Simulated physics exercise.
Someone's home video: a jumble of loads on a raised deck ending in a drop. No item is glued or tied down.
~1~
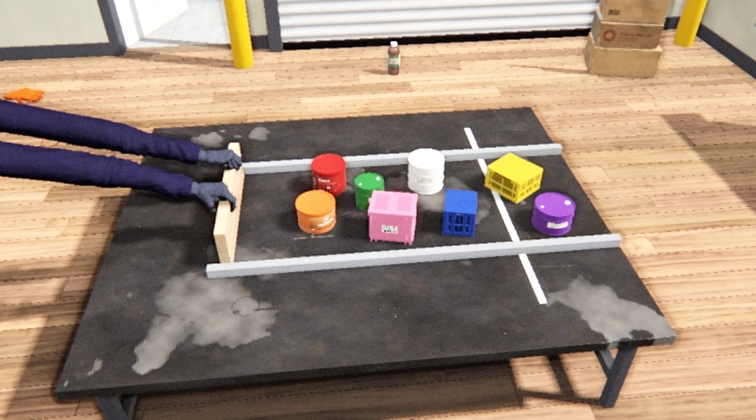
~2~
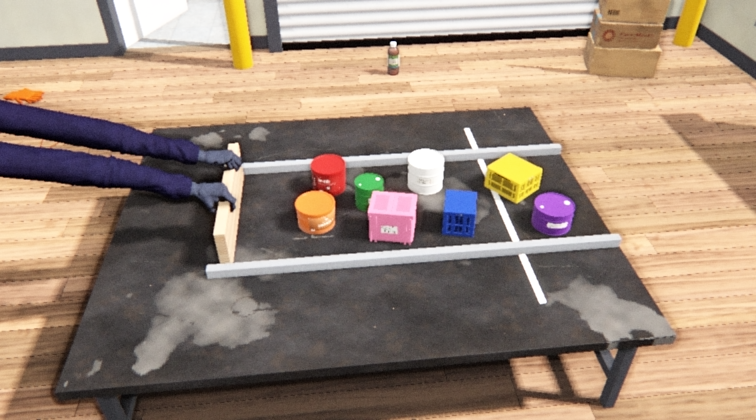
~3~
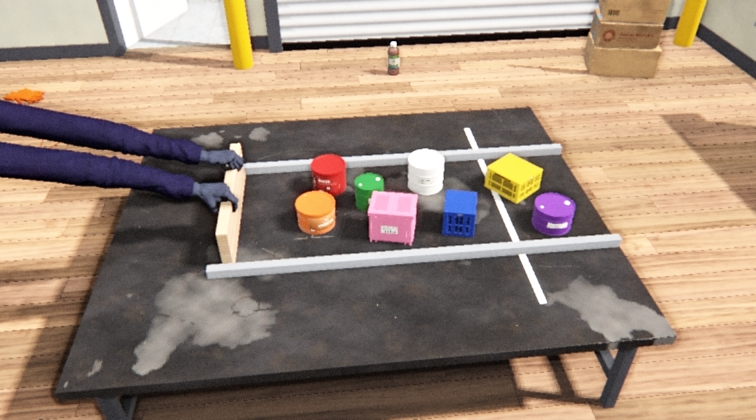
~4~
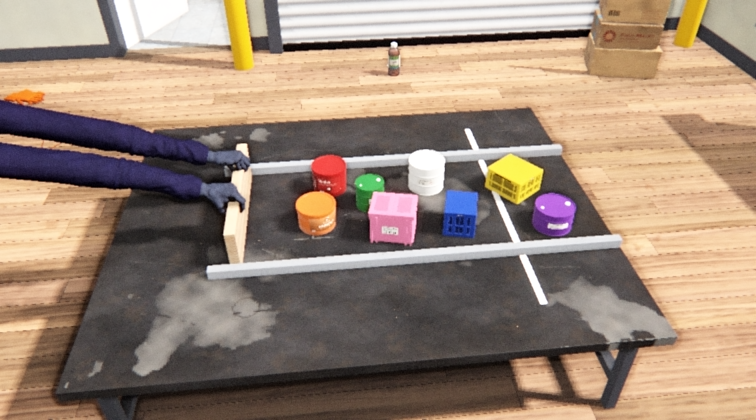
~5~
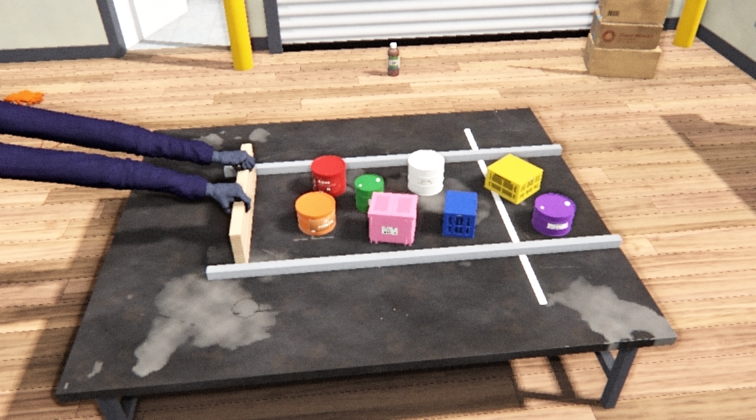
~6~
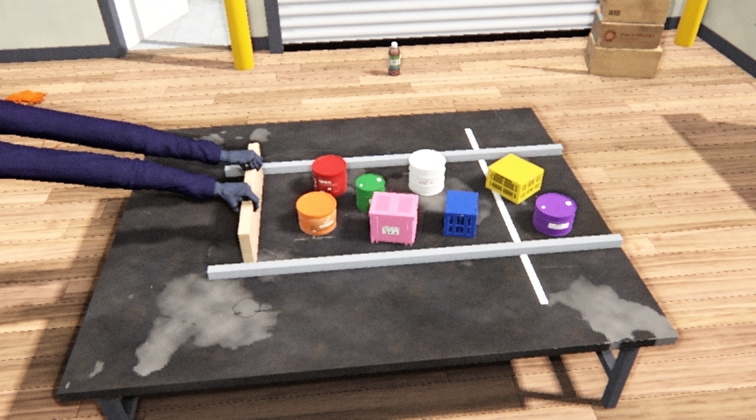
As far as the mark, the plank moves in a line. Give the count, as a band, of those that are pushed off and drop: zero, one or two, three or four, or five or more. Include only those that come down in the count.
Those that drop number zero.
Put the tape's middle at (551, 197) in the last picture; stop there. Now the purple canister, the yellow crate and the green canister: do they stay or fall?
Check: The purple canister takes the fall; the yellow crate takes the fall; the green canister remains in place.
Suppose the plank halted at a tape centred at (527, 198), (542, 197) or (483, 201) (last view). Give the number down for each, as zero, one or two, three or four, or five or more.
One or two, either three or four, none at all.
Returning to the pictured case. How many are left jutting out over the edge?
2 in all.
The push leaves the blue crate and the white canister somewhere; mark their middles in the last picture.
The blue crate settles near (558, 205); as for the white canister, near (533, 167).
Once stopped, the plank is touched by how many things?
I count 4 of them.
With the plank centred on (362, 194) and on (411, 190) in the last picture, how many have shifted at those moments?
It comes to 4 for the first spot, 6 for the other.
A little later, none off yet; purple canister at rest near (554, 214); yellow crate at rest near (514, 178); blue crate at rest near (461, 214).
Next, none off yet; purple canister at rest near (554, 214); yellow crate at rest near (514, 178); blue crate shifted a little near (474, 211).
When it is over, the number that fall off is zero.
